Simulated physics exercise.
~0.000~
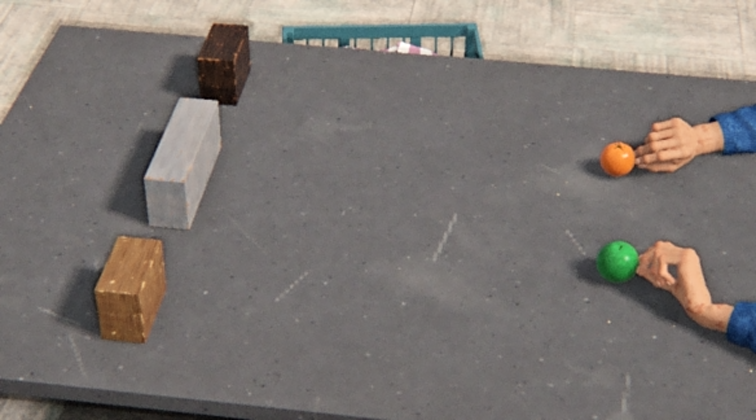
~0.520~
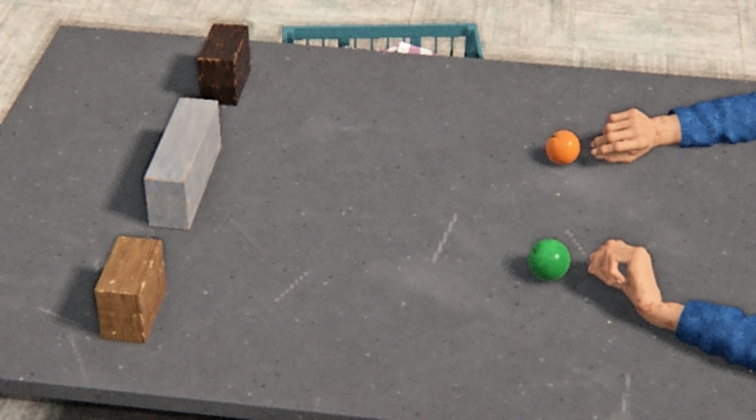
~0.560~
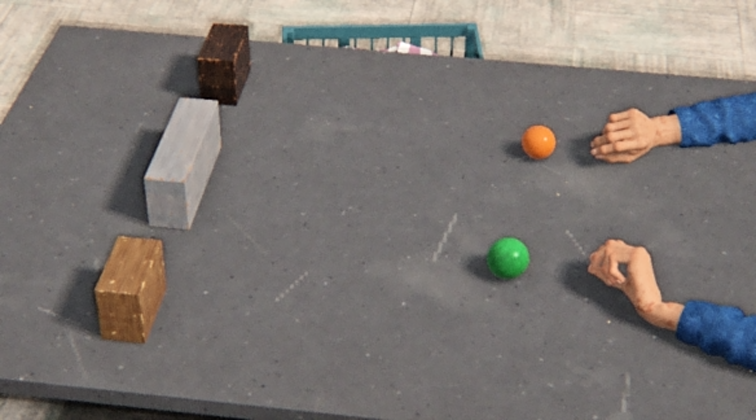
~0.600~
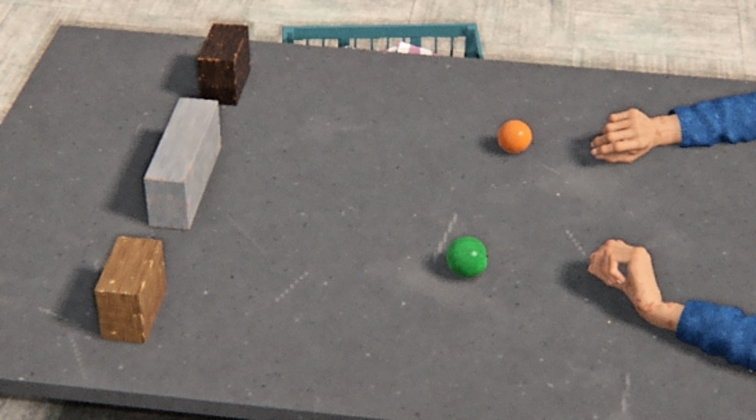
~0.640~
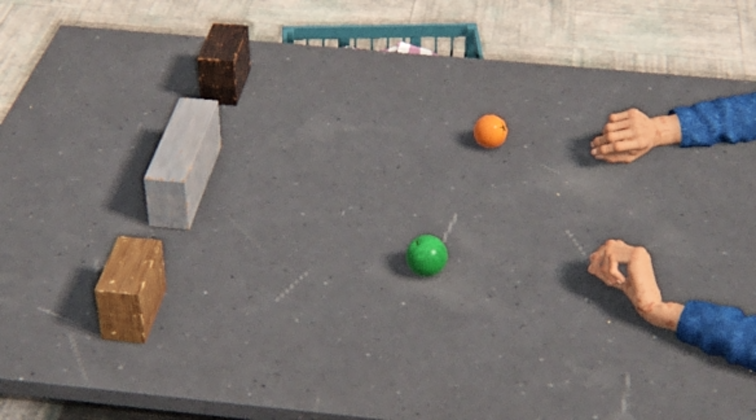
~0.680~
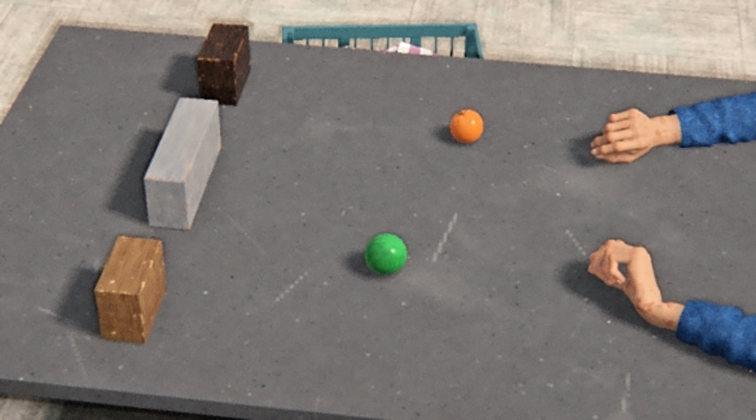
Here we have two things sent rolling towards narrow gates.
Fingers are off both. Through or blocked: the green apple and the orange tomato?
Green apple through, orange tomato blocked.
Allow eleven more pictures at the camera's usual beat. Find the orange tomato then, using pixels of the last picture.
It should be at about (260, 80).
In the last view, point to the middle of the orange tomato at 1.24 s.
I'd look close to pixel (266, 71).
After 1.24 s, green apple heading on; orange tomato moving sideways near (267, 71).
In the end (2.3 s), the green apple gets between the blocks; the orange tomato is stopped.
